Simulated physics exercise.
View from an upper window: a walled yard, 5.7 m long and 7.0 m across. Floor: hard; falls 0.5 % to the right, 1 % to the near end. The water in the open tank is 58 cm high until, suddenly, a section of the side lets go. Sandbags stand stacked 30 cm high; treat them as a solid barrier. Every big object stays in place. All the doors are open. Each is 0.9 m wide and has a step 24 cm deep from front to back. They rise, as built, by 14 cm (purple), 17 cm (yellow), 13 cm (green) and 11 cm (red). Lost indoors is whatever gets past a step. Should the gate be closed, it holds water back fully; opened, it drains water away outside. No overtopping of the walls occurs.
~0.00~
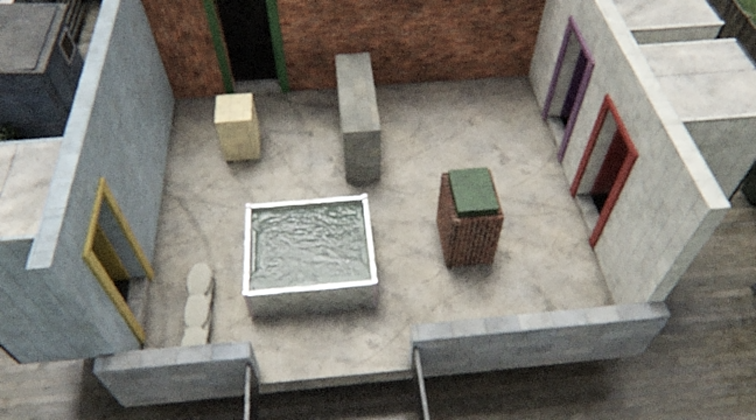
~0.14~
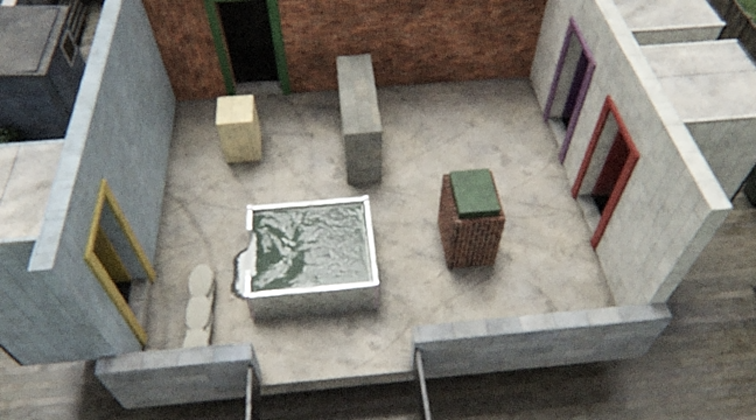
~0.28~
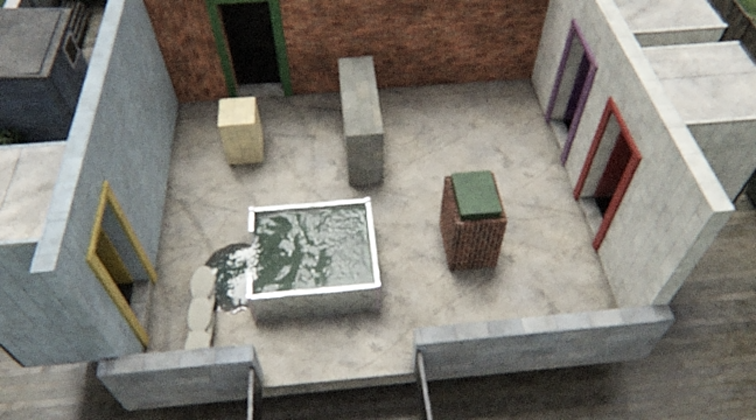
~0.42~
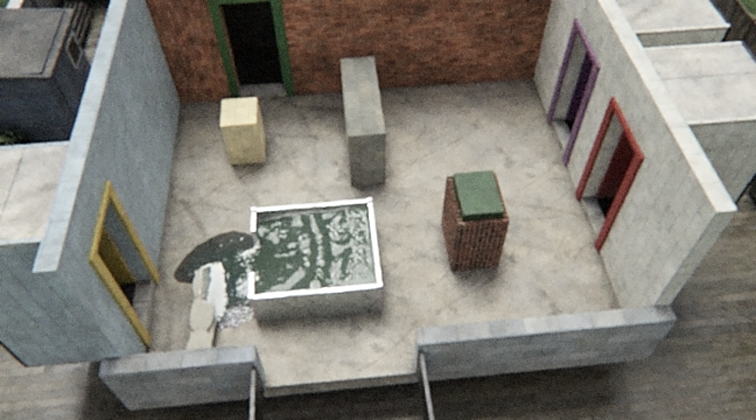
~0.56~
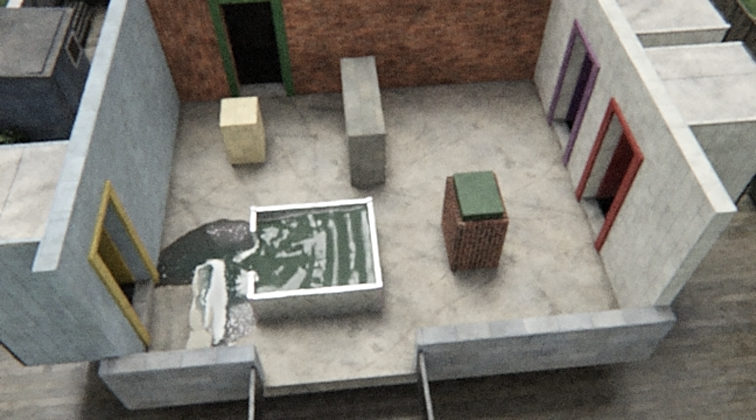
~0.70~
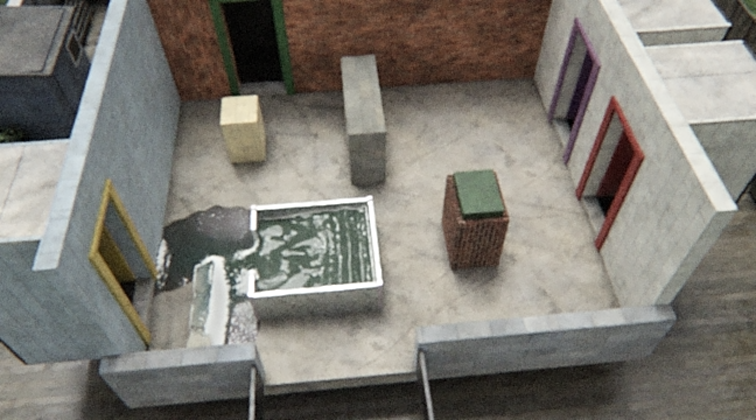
Water pours from the left side of the open tank and spreads across the yard floor.
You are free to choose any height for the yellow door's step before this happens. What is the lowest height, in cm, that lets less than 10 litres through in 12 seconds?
About 8.5 cm.
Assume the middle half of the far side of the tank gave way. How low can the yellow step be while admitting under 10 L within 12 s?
With that break, close to 8.5 cm.
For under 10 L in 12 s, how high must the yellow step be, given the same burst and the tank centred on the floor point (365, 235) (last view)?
Roughly 13.0 centimetres.
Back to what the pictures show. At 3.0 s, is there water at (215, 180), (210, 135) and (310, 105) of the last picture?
In the order asked: Soaked, soaked, untouched.
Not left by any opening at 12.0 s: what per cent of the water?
About 88 %.
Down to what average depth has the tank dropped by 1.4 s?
Around 40 cm on average.
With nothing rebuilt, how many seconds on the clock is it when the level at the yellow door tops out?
Around 3.8 seconds.
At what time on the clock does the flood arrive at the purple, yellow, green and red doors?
For purple it's 8.0 s, for yellow 0.9 s, for green 2.6 s, and for red 6.5 s.
After 1.4 s water covers 15 % of the floor, deepest (40 cm) near (227, 284); 6 cm at the yellow door, 0 litres in over its 17 cm step.
After 3.0 s water covers 30 % of the floor, deepest (26 cm) near (227, 284); 4 cm at the yellow door, 0 litres in over its 17 cm step.
After 12.0 s water covers 80 % of the floor, deepest (8 cm) near (295, 181); 6 cm at the yellow door, 0 litres in over its 17 cm step.
At the yellow door as built, the water arrived by 0.9 s and peaked near 11 cm at 3.8 s.
Run again over the same 12 s with other heights there, 23 litres in over 6.5 cm, 2 litres over 10.5 cm. The limit of 10 litres is kept from about 8.5 cm up.
